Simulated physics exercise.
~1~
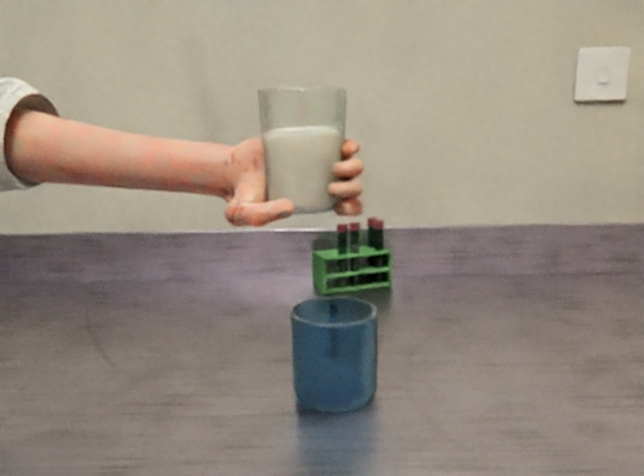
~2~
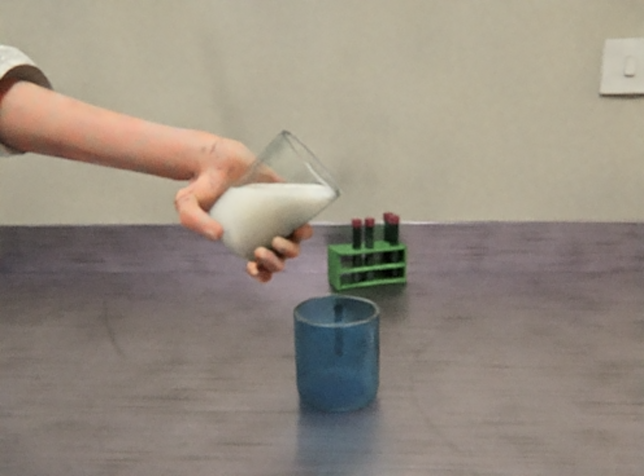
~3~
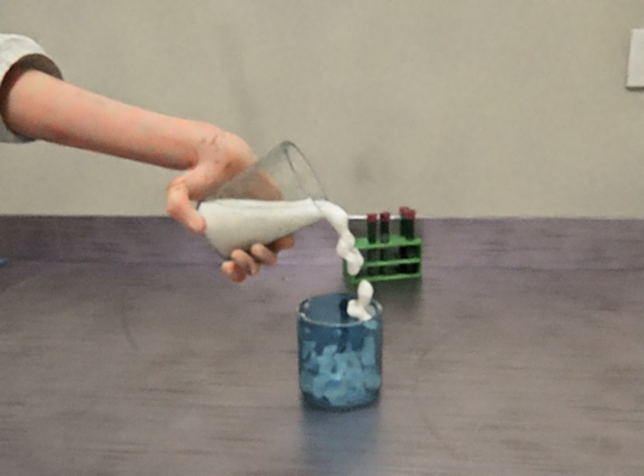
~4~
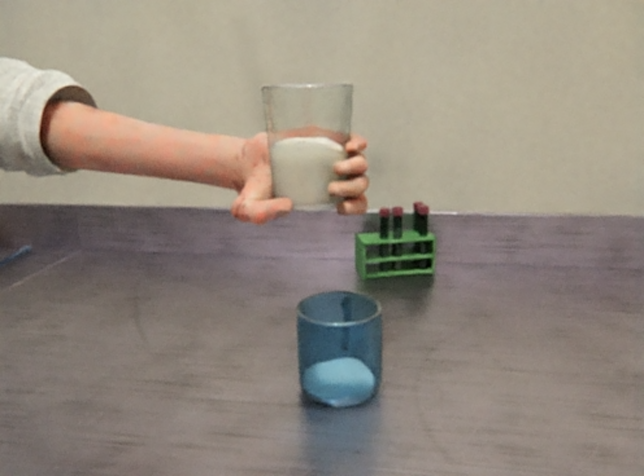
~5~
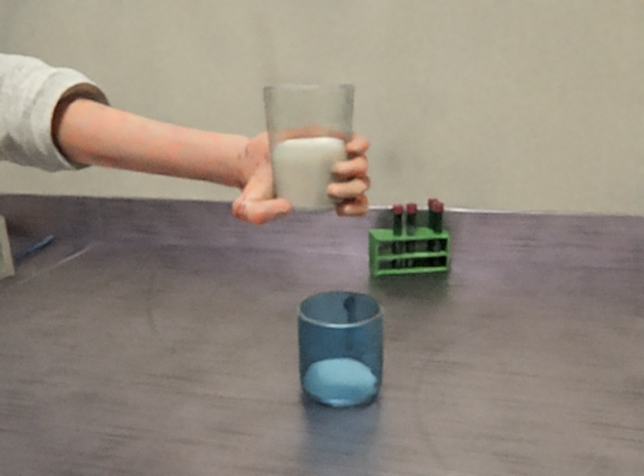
A hand holding a glass tumbler of milk tipped it to the right over an empty blue mug, poured some in, then brought it level again, leaving a little milk in the mug and the tumbler still partly full.
